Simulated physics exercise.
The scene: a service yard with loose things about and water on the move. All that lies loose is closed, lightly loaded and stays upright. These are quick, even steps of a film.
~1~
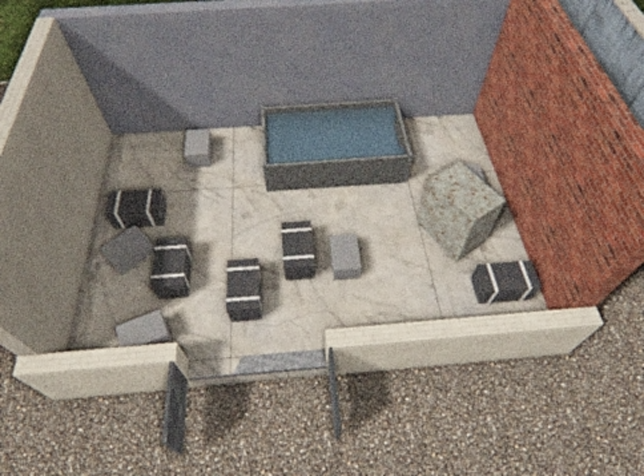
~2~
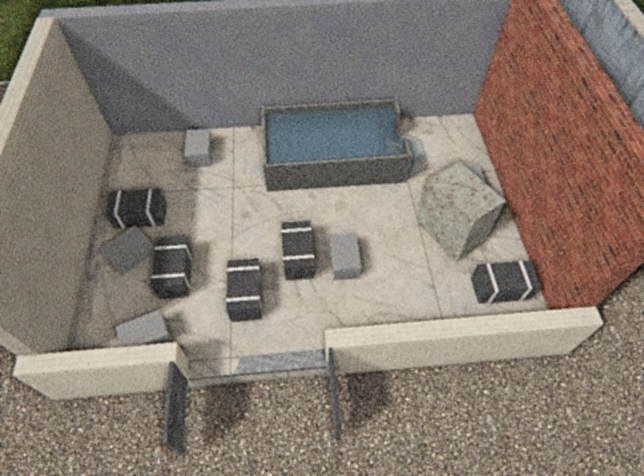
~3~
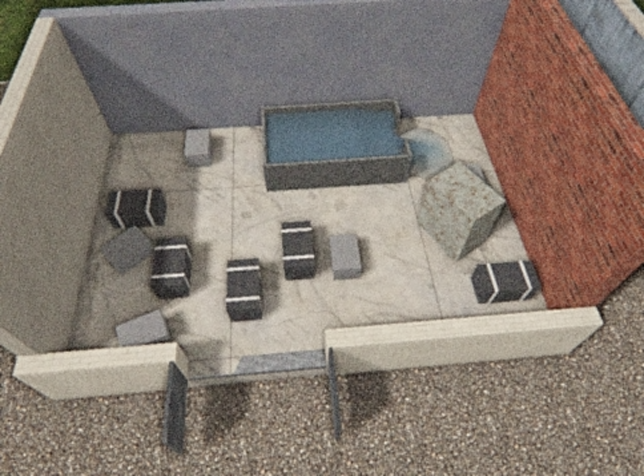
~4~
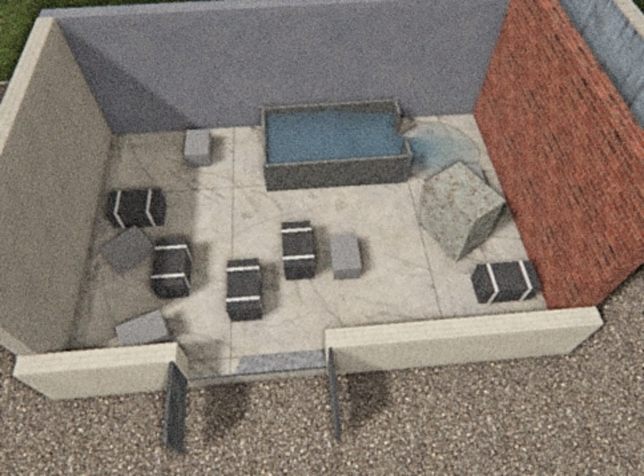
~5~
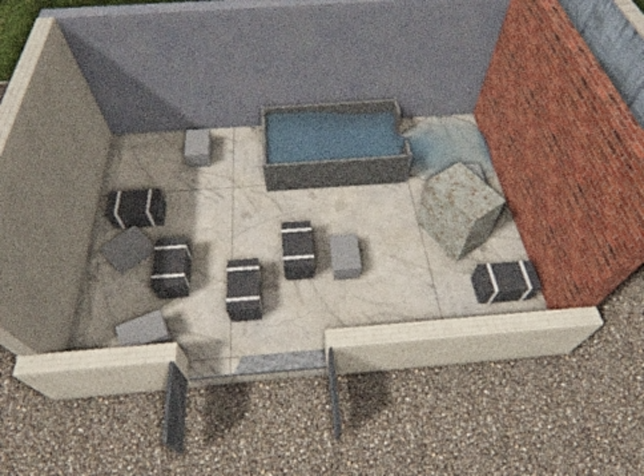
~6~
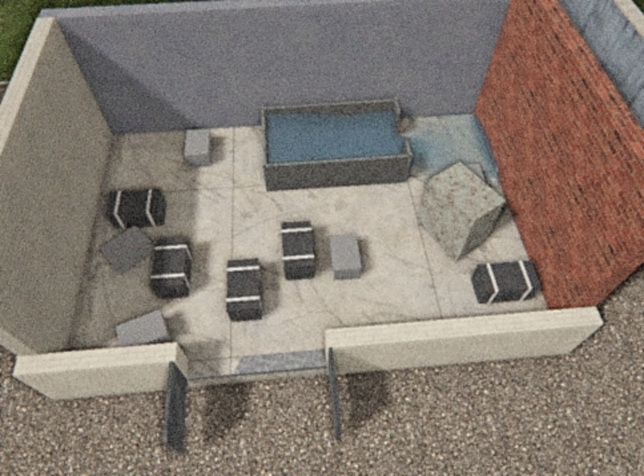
Water pours out through a gap in the right end of a raised, dark-walled pool and spreads in a thin blue sheet over the pale floor of a walled yard, seen from high above the open front gate. Black trunks with white bands, grey blocks and a large greenish, faceted boulder stand about, between a beige left wall and red brick right wall. The water widens toward the brick wall and behind the boulder, while everything else and the camera stay still.
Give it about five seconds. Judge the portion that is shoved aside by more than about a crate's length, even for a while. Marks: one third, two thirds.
Share: Under a third.
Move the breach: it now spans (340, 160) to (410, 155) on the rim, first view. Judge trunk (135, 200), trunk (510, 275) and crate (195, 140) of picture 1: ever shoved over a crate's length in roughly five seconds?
In turn: Less than that, moved that far, under that.
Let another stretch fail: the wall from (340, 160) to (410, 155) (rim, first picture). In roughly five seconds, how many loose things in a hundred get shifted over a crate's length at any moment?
Roughly 50 per cent.
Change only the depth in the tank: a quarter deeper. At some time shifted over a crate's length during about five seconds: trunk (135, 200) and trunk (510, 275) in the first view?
As listed: Under that, pushed that far.
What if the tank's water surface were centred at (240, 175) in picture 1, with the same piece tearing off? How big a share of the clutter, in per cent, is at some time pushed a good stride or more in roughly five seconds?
About 20 per cent.
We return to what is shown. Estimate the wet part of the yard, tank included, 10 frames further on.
About 25 per cent.
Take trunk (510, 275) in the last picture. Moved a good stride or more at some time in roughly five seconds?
Verdict: Moved that far.
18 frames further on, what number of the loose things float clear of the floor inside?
I count 1.
A moment on, 0 of 10 are well off their spots; 0 afloat.
Next, 1 of 10 are well off their spots; 1 afloat.
Later, 2 of 10 are well off their spots; 1 afloat.
In the end, 2 of 10 are well off their spots, and 2 have been at some point; 1 afloat.
